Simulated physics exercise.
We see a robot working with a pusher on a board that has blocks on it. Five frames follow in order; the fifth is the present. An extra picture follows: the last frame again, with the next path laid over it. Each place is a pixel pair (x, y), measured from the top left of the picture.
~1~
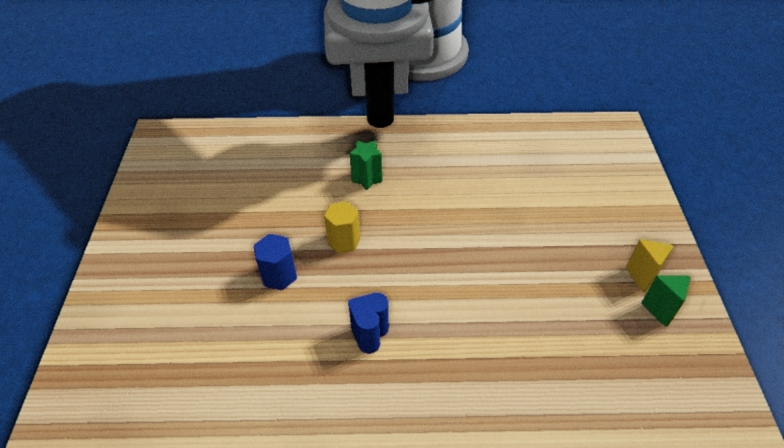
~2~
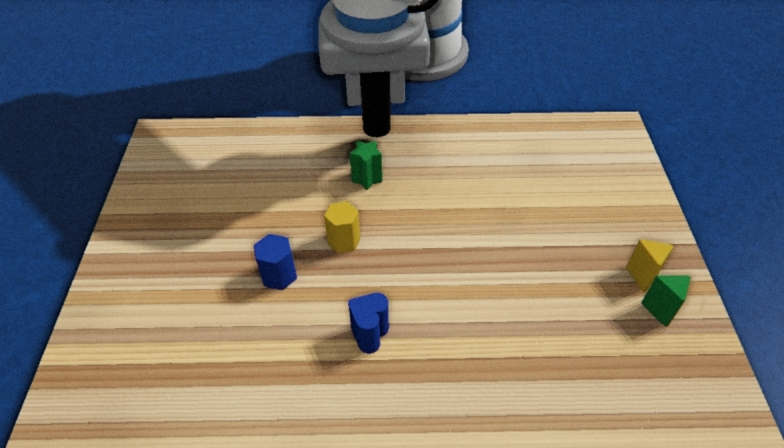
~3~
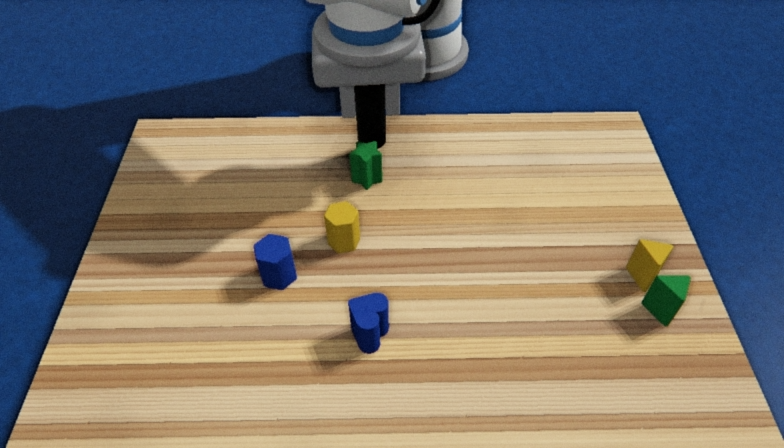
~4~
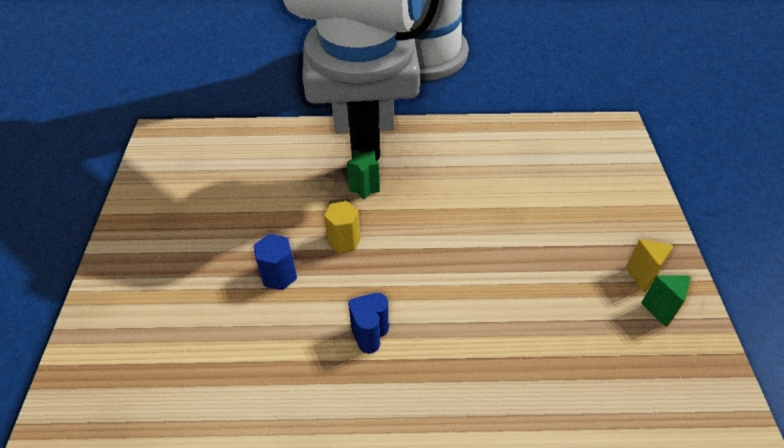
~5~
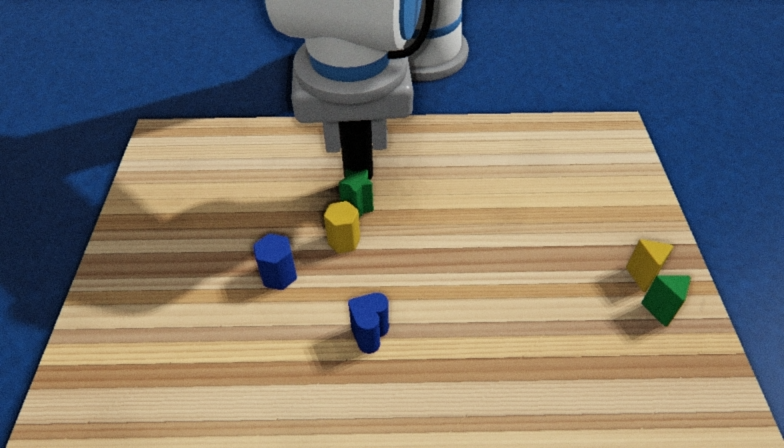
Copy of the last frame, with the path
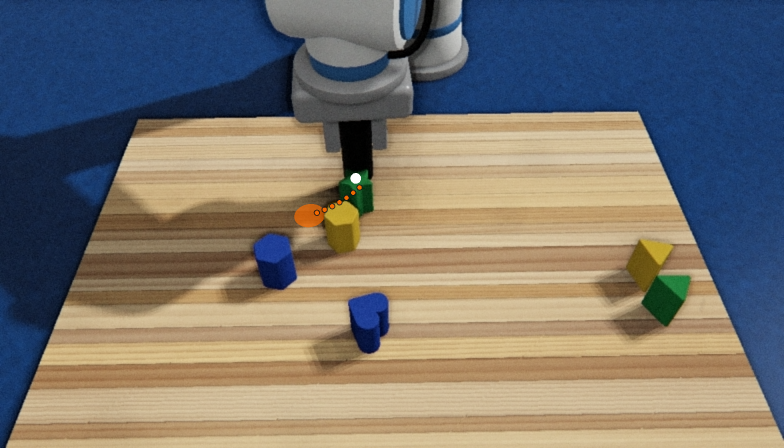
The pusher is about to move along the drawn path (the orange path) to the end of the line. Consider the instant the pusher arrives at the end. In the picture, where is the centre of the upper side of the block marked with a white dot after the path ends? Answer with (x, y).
Its top middle: (343, 194).
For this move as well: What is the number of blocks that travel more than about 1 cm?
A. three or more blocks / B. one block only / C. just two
B (one block only)
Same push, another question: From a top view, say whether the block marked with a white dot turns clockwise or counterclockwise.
It is turned anticlockwise.
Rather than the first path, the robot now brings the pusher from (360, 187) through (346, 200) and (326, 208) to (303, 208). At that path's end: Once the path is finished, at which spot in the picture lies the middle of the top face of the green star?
Its top middle: (346, 194).
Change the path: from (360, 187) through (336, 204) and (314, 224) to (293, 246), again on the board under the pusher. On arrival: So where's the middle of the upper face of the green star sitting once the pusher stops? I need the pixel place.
The answer is (341, 197).
The line goes from (360, 187) by way of (337, 204) to (310, 215); the dot is on the green star.
What follows on the original path. Halfway along, pusher (335, 191); green star (347, 193), turned 35° anticlockwise.
At the end, pusher (308, 202); blue hexagon unmoved; yellow hexagon (342, 217); green star (343, 194), turned 50° anticlockwise.
